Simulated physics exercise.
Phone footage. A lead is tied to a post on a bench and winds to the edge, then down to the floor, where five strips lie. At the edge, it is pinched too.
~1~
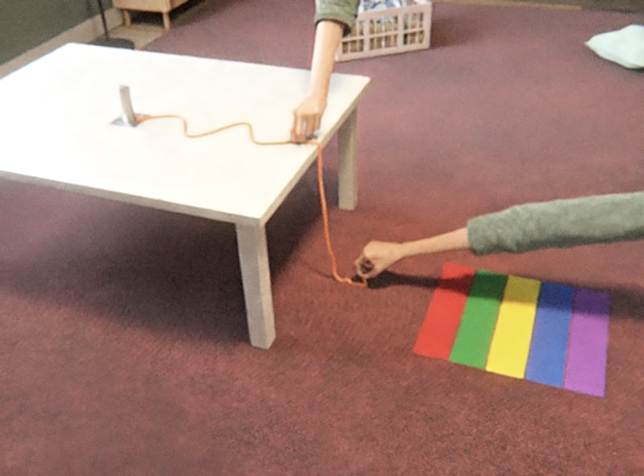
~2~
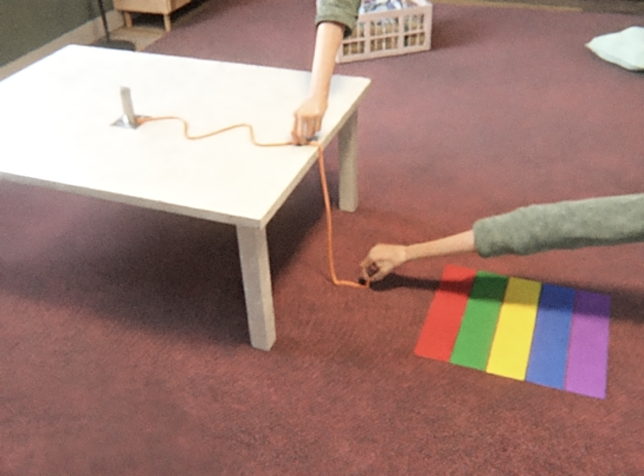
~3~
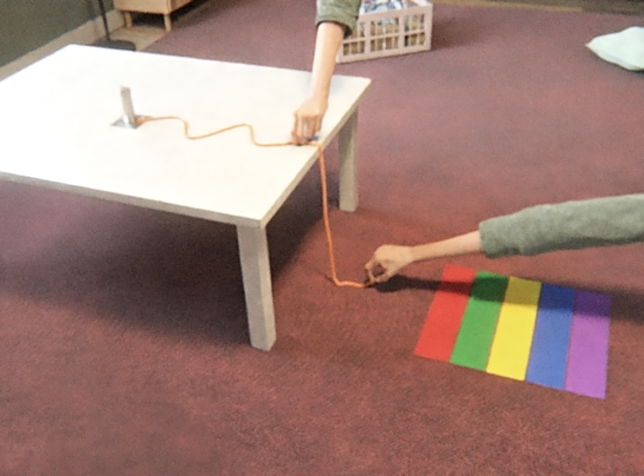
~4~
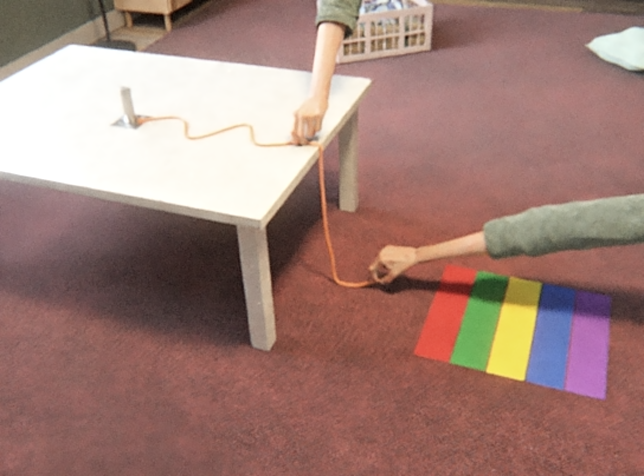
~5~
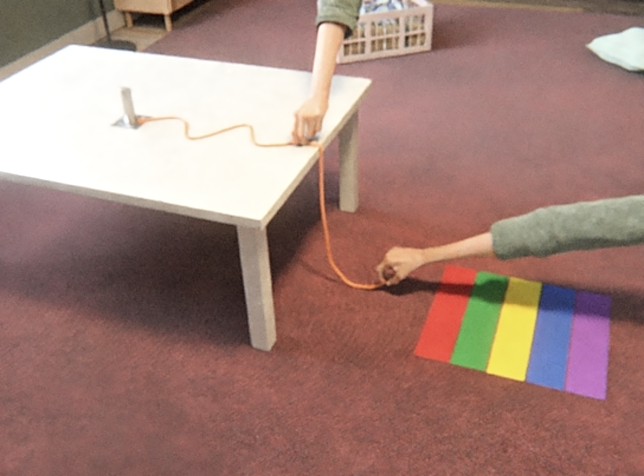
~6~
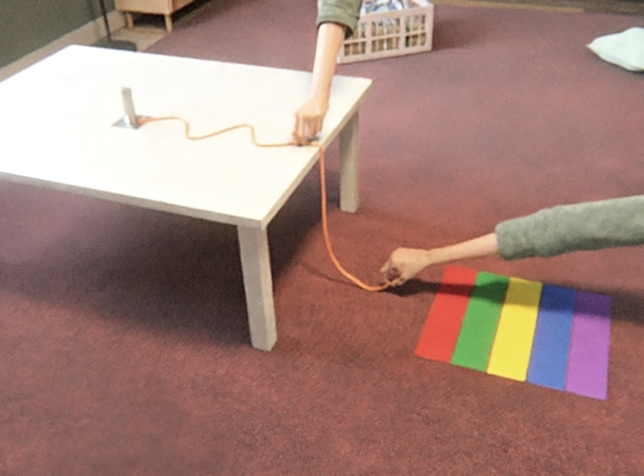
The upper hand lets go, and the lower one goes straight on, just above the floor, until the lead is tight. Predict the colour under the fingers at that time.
The blue one.
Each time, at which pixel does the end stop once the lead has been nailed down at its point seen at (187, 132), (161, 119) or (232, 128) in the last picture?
Estimated pixels in sequence: (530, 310), (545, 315) and (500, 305).
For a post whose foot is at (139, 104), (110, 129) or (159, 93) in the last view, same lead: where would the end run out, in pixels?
In order, near (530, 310), (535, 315) and (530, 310).
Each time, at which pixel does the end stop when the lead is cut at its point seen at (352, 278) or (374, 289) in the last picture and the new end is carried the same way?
Case by case: Roughly (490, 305), then roughly (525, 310).
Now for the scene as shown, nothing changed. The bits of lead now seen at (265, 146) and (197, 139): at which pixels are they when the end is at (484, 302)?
You'll find them at (323, 160) and (226, 134).
Soon after, end near (484, 302); over green.
After that, end near (526, 311); over yellow.
At the stop, end near (551, 316); over blue. It gets as far as the blue strip.
